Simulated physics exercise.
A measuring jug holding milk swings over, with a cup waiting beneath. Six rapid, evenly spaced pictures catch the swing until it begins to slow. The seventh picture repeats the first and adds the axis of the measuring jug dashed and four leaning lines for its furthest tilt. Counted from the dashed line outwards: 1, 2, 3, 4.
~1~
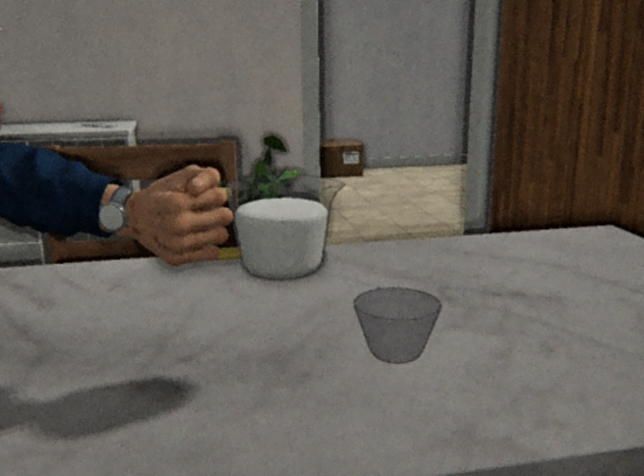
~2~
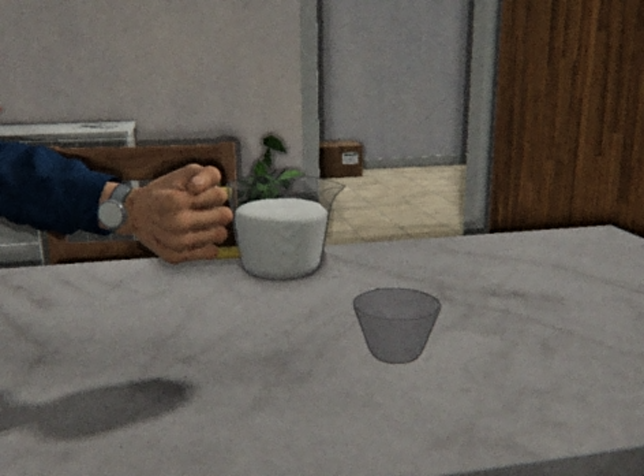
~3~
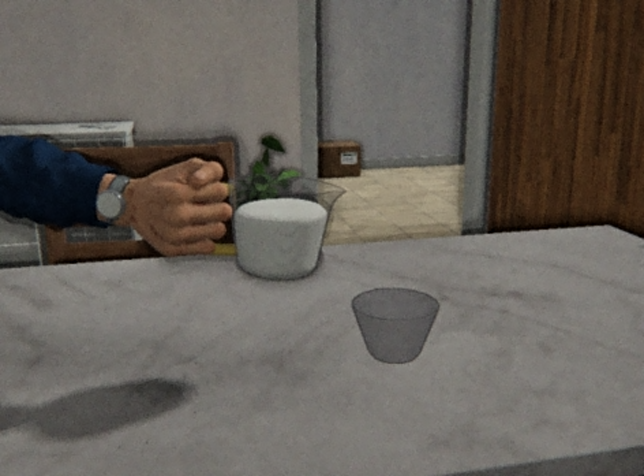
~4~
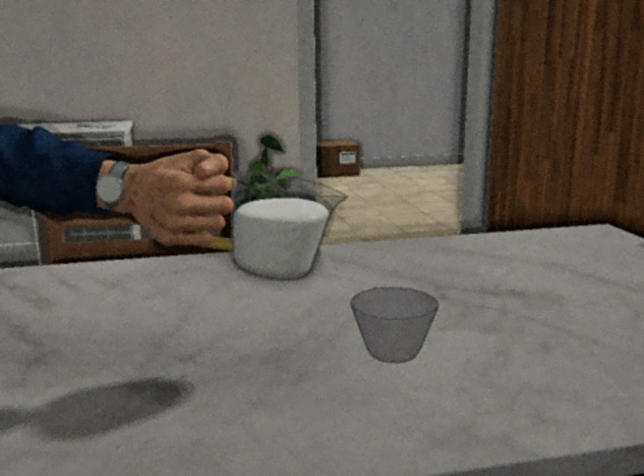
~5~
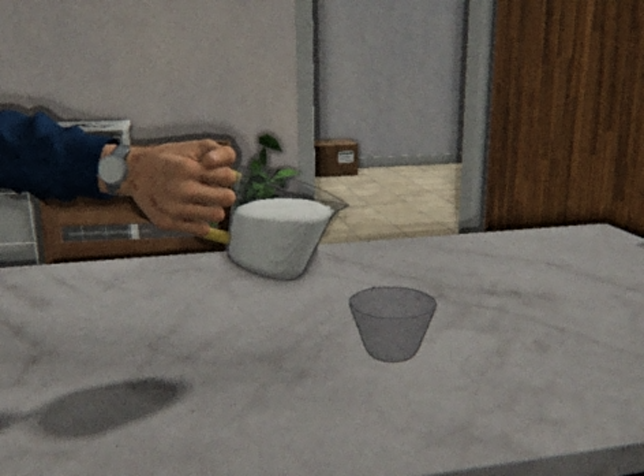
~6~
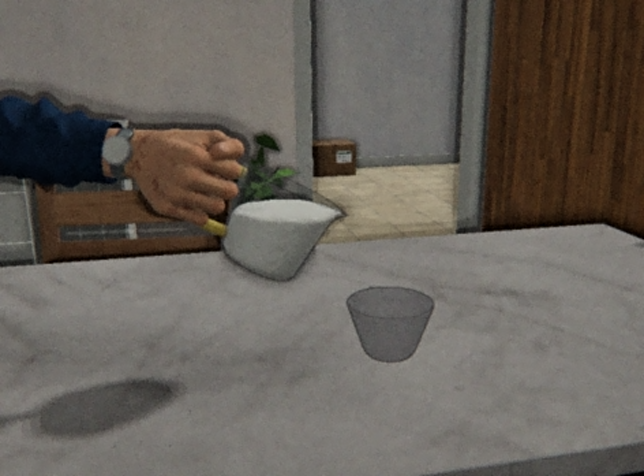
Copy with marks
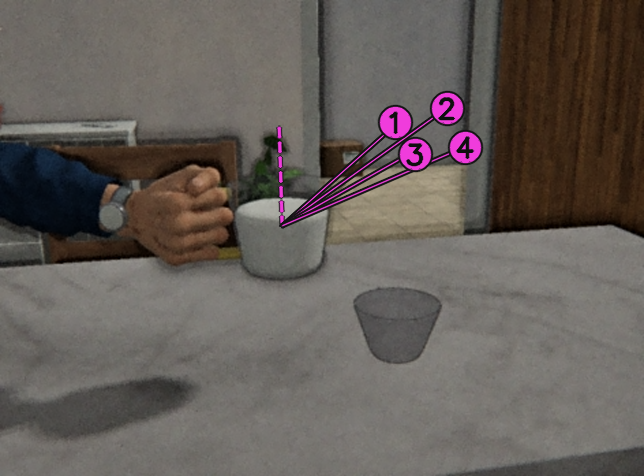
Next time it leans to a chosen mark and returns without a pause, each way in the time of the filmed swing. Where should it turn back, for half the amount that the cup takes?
Best: 1.
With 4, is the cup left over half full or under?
Over.
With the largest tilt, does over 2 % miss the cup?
Yes.
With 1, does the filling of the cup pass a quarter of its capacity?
Yes, it does.
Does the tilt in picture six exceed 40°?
No, it does not.
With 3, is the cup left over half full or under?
Over.
On the marked copy, 1 at (383, 135); 2 at (433, 117); 3 at (398, 159); 4 at (449, 153).
Choosing 1, the cup ends with about 54 % of what it can hold; 3 % of the milk is spilt.
Choosing 2, the cup ends with about 68 % of what it can hold; 7 % of the milk is spilt.
Choosing 3, the cup ends with about 85 % of what it can hold; 9 % of the milk is spilt.
Choosing 4, the cup ends with about 84 % of what it can hold; 20 % of the milk is spilt.
